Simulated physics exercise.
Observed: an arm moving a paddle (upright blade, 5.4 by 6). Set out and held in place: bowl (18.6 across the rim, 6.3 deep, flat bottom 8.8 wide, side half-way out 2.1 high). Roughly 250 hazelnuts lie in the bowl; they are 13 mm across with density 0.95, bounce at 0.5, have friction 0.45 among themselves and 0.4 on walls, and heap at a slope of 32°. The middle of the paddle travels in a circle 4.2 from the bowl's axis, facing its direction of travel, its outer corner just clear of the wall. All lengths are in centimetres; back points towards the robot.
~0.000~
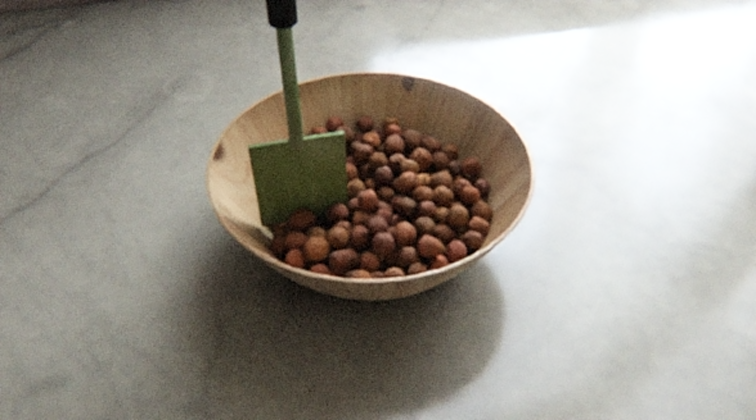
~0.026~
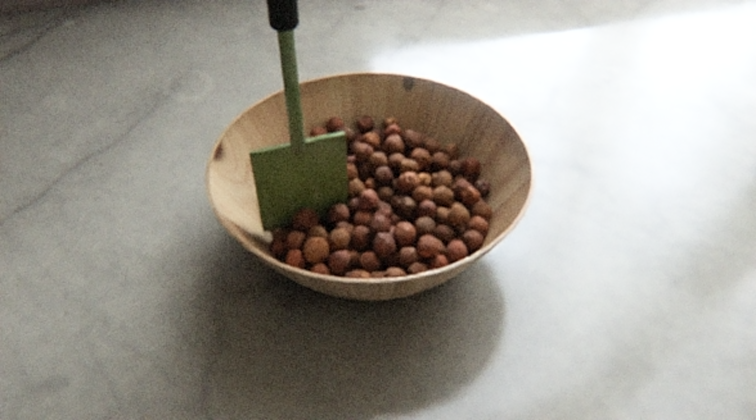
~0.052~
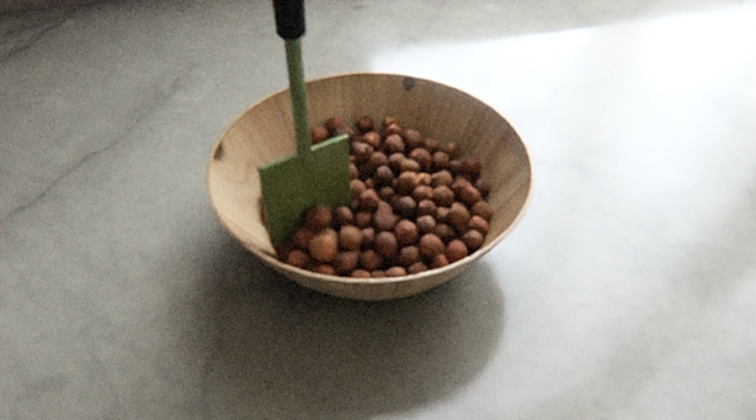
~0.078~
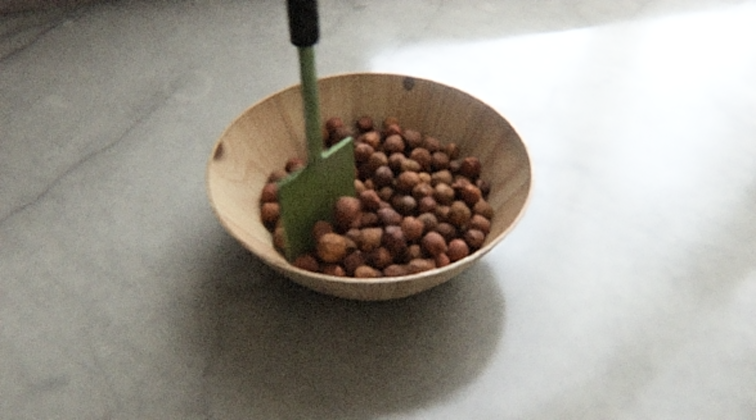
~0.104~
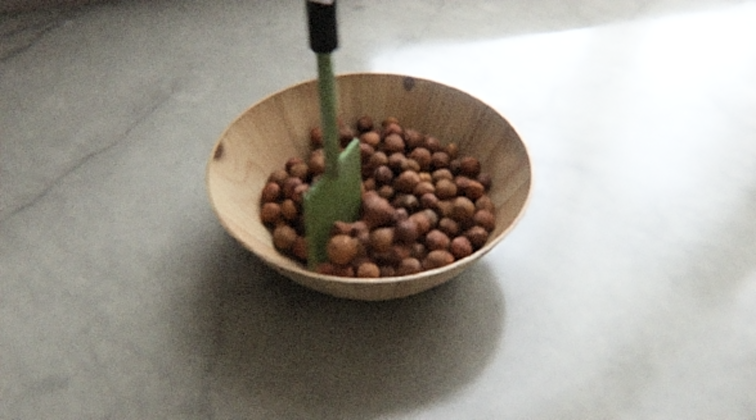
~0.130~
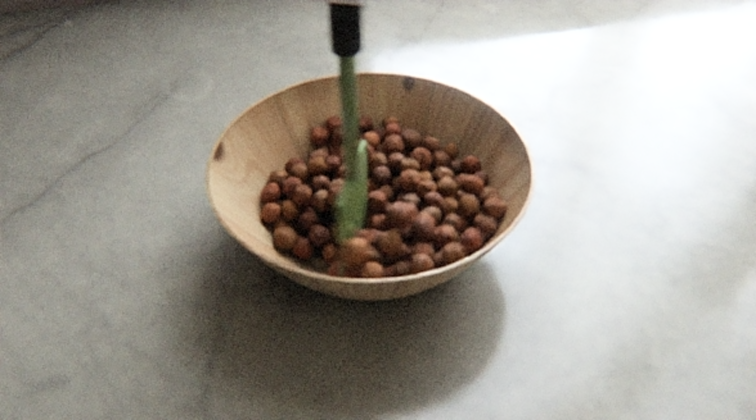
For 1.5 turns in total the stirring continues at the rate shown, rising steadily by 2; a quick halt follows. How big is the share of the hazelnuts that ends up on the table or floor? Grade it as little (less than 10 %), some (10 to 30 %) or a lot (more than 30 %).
Grade: Some, 10 to 30 %.
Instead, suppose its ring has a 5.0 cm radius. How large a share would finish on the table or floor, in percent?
It would come to about 5 per cent.
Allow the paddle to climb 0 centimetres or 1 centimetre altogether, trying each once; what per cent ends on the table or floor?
That gives about 25 per cent and 15 per cent, in order.
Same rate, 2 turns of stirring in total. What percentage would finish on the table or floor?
In that case some 15 per cent.
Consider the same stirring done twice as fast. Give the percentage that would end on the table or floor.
It would come to around 35 percent.
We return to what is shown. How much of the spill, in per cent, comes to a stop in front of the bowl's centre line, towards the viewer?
30 %.
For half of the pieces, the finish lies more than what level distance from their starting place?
Roughly 4 cm, measured level.
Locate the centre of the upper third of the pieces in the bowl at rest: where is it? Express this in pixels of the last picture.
About (374, 196).
After 0.45 s, 249° round, highest piece 8 above the table; 225 in the bowl, 15 on the table or floor, 8 in flight or on the tool.
After 0.78 s, 75° round, highest piece 7 above the table; 215 in the bowl, 29 on the table or floor, 4 in flight or on the tool.
After 1.14 s, 180° round, highest piece 5 above the table; 215 in the bowl, 33 on the table or floor.
After 1.84 s, 180° round, highest piece 5 above the table; 215 in the bowl, 33 on the table or floor.
At rest, 215 in the bowl, 33 on the table or floor. That is 13 % on the table or floor.
